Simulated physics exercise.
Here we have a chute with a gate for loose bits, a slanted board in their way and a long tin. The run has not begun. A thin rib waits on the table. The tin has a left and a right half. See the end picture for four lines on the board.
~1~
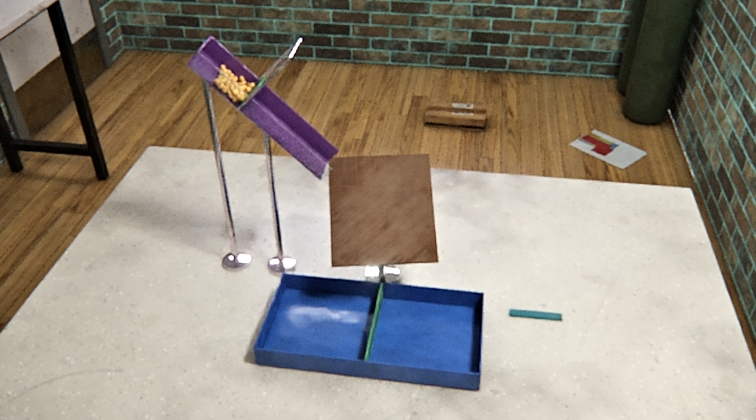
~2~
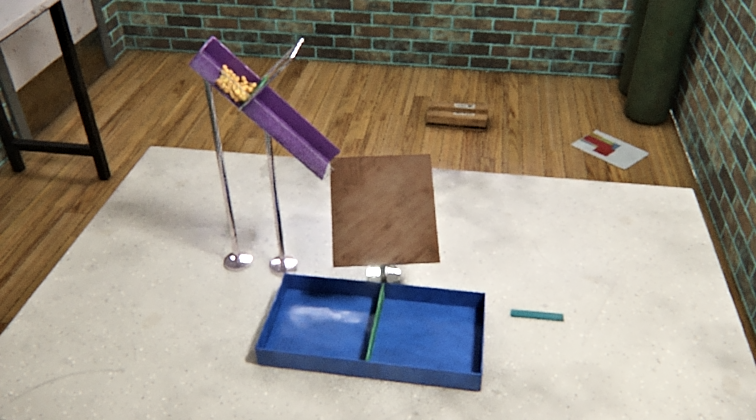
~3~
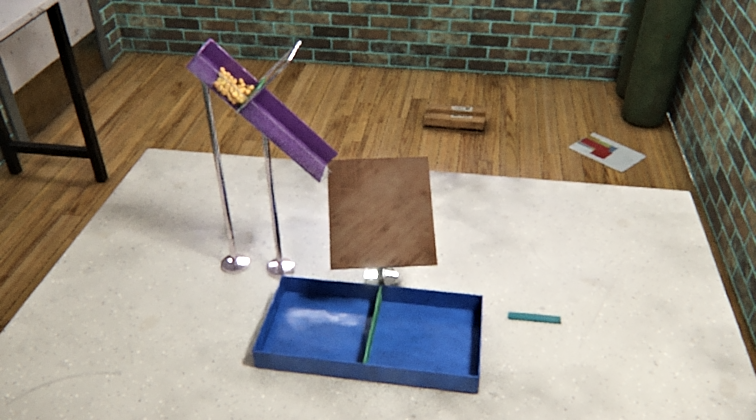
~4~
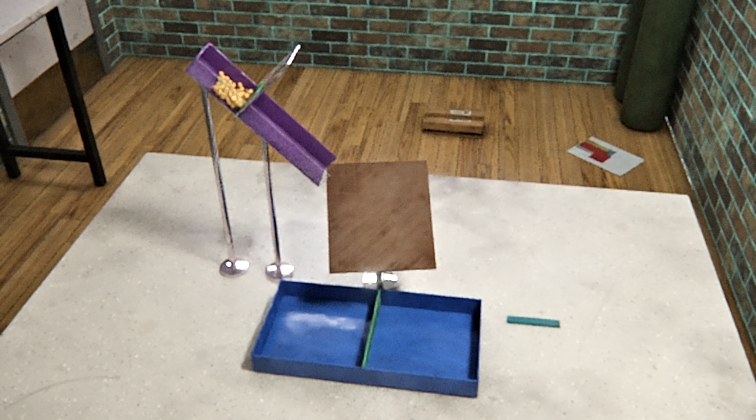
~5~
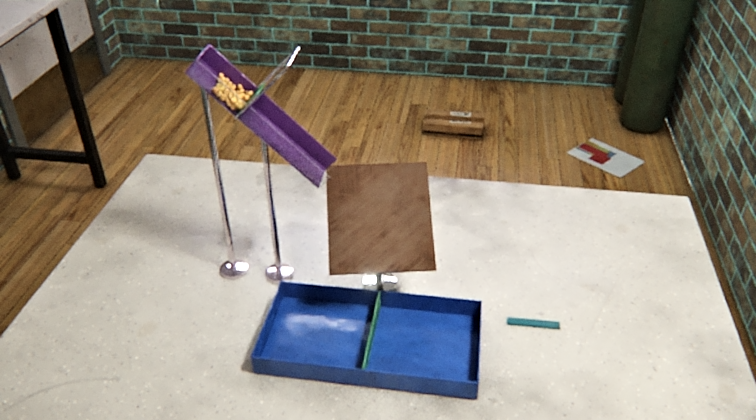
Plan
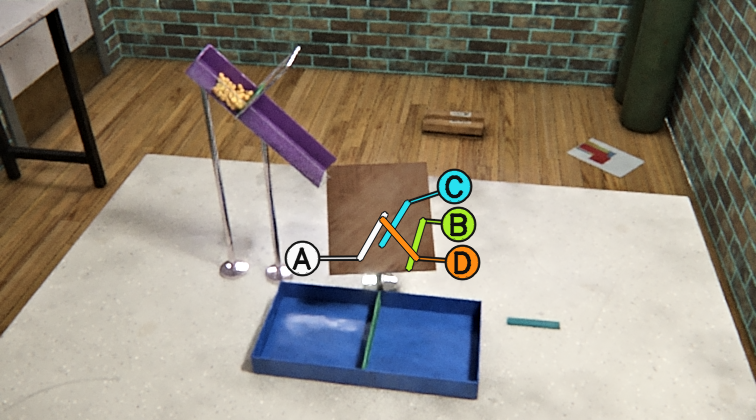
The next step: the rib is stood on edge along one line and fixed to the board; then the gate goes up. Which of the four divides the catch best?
Use line C.
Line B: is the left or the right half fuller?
The right half.
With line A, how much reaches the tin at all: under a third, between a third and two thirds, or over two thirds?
Line A gives over two thirds.
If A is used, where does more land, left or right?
More lands on the left.
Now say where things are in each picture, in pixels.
In the first picture, load behind the gate near (237, 87), dried chickpeas; lip of the chute near (324, 170), sloping fairly steeply.
In the second picture, middle of the board near (383, 208), tilted fairly steeply; middle of its low edge near (387, 264); of its high edge near (380, 156).
In the third picture, front corners of the tin near (253, 351) and (479, 377); front end of its middle wall near (364, 364); gate still shut near (258, 87).
In the fourth picture, middle of the load near (235, 93); lip near (322, 177).
In the fifth picture, middle of the load near (235, 95); lip near (322, 178).
On the marked copy, line A from (384, 214) to (359, 258); line B from (423, 220) to (408, 268); line C from (407, 203) to (381, 244); line D from (382, 219) to (416, 258).
With A, of what is caught, all but a few in the left half, a small share in the right.
With B, of what is caught, a small share in the left half, all but a few in the right.
With C, of what is caught, close to half in the left half, close to half in the right.
With D, of what is caught, a small share in the left half, all but a few in the right.
